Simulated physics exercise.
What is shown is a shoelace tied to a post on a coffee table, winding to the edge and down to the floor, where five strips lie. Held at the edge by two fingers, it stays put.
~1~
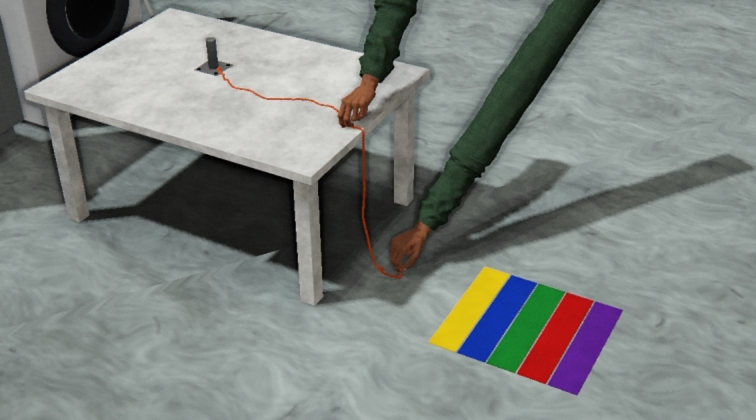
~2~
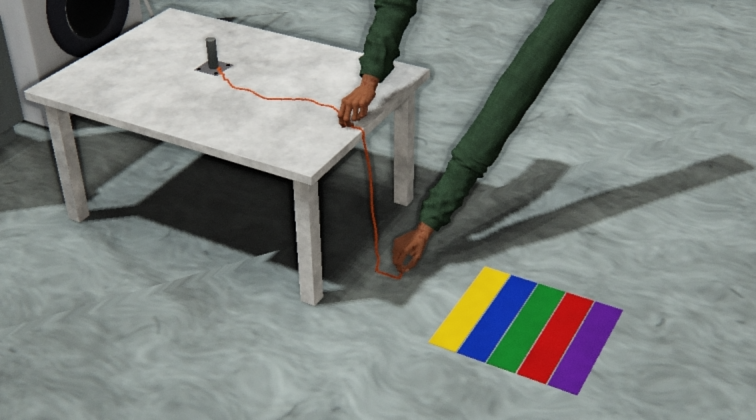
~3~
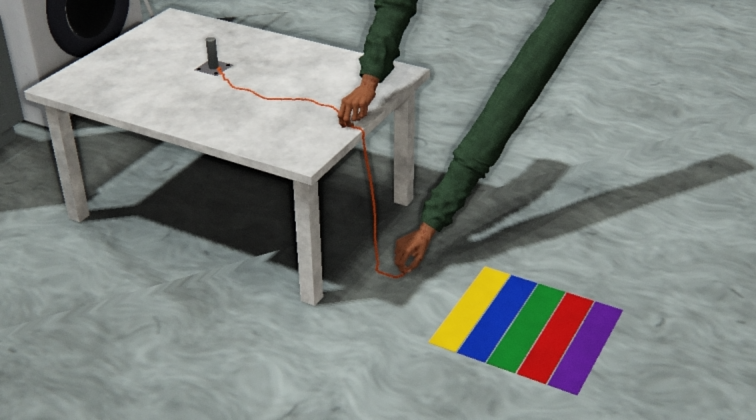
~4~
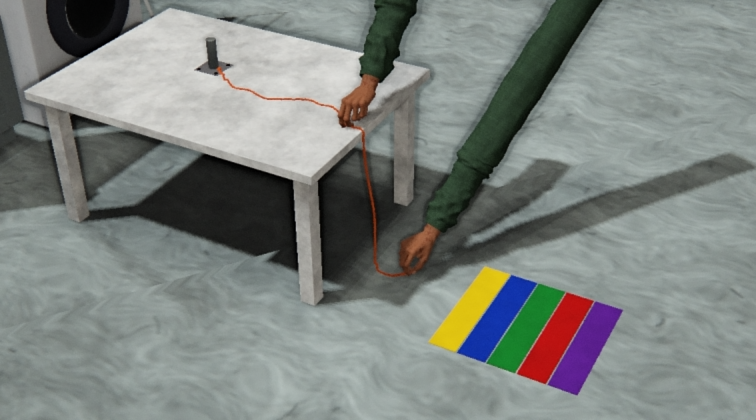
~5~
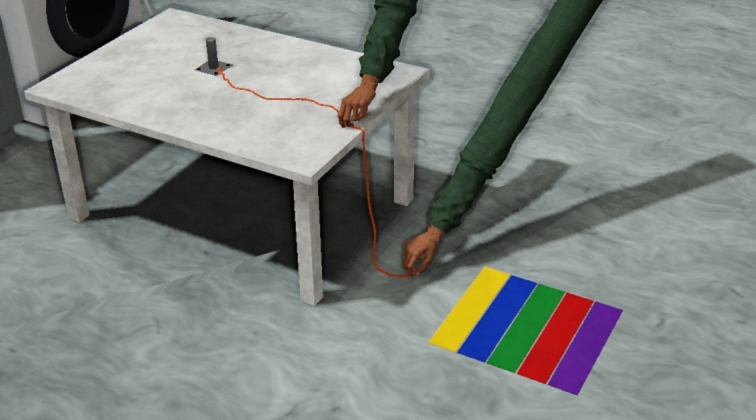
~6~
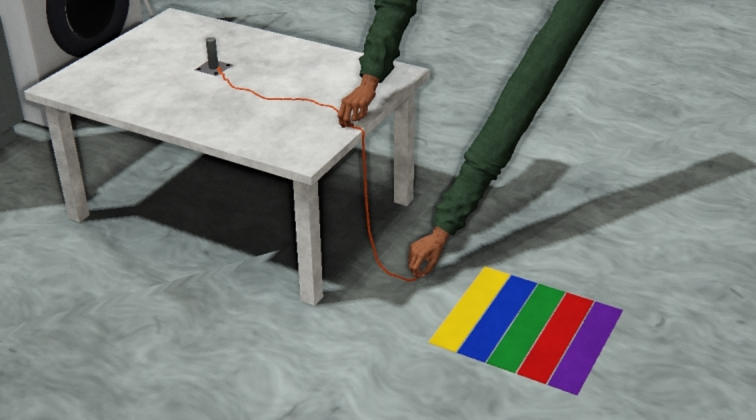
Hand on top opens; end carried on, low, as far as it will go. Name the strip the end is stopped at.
Green.
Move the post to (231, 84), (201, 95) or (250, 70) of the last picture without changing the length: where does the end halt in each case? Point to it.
Respectively (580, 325), (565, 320) and (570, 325).
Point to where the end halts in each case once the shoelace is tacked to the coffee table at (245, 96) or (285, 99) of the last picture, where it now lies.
Per try (px, approx.): (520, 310), (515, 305).
Soon after, end near (476, 294); over yellow.
After that, end near (511, 305); over blue.
At the stop, end near (531, 312); over green. The green one.
